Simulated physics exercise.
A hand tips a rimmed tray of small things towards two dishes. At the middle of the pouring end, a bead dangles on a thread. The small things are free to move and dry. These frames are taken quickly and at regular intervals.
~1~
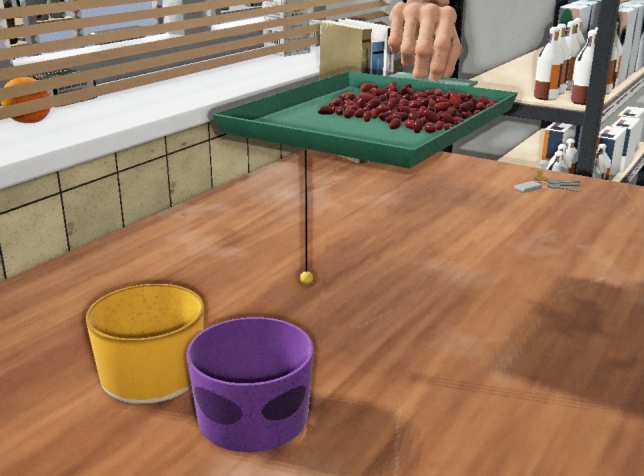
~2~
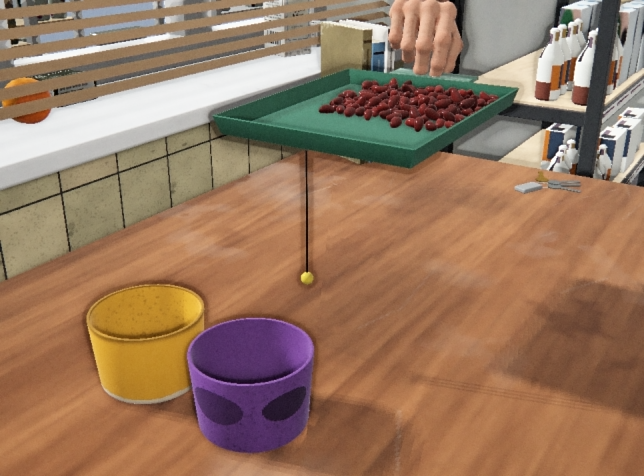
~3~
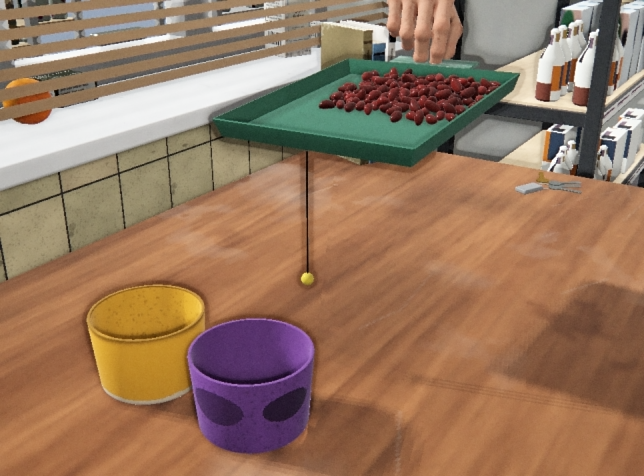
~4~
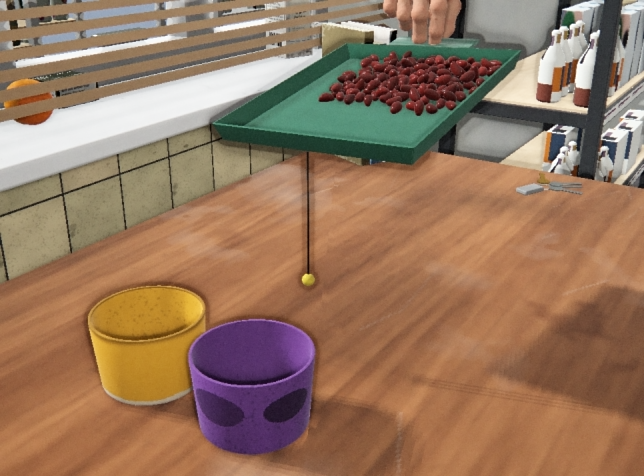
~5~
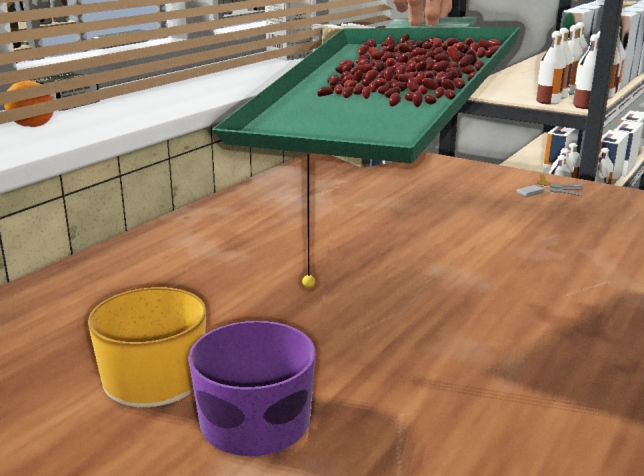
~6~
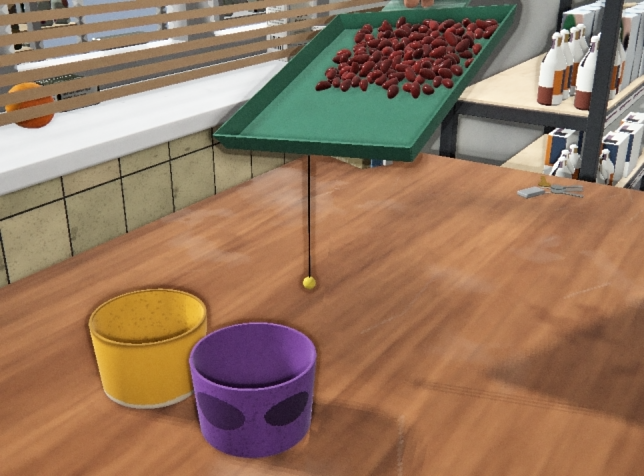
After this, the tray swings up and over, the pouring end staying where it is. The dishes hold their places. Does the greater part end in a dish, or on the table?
It looks like most goes past the dishes, when all's done.
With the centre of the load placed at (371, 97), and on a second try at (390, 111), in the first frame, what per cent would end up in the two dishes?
Roughly 20 and 30 percent, in that order.
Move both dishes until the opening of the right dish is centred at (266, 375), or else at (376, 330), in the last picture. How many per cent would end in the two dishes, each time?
About 10 and 40 per cent.
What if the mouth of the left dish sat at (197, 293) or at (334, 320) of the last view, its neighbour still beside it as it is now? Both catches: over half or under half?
Well, a majority share the first time and a minority share the next.
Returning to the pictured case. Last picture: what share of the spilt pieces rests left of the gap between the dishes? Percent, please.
Close to 30 in a hundred.
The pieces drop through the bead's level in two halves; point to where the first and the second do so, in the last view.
The leading part at (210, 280), the rest of it at (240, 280).
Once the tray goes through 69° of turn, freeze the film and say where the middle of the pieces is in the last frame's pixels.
Somewhere around pixel (261, 139) in the last picture.
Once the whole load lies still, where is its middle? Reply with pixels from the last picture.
Roughly at (226, 361), give or take.
Shortly afterwards, tray tipped steeply; near two thirds on the tray; only a few outside both; near a quarter in the air.
Next, tray tipped past a quarter turn; only a few on the tray; a little in the right dish; a little in the left dish; near half outside both; near a quarter in the air.
Some moments later, tray tipped past a quarter turn; a little in the right dish; a little in the left dish; the bulk outside both.
In the end, tray tipped past a quarter turn; a little in the right dish; a little in the left dish; the bulk outside both.
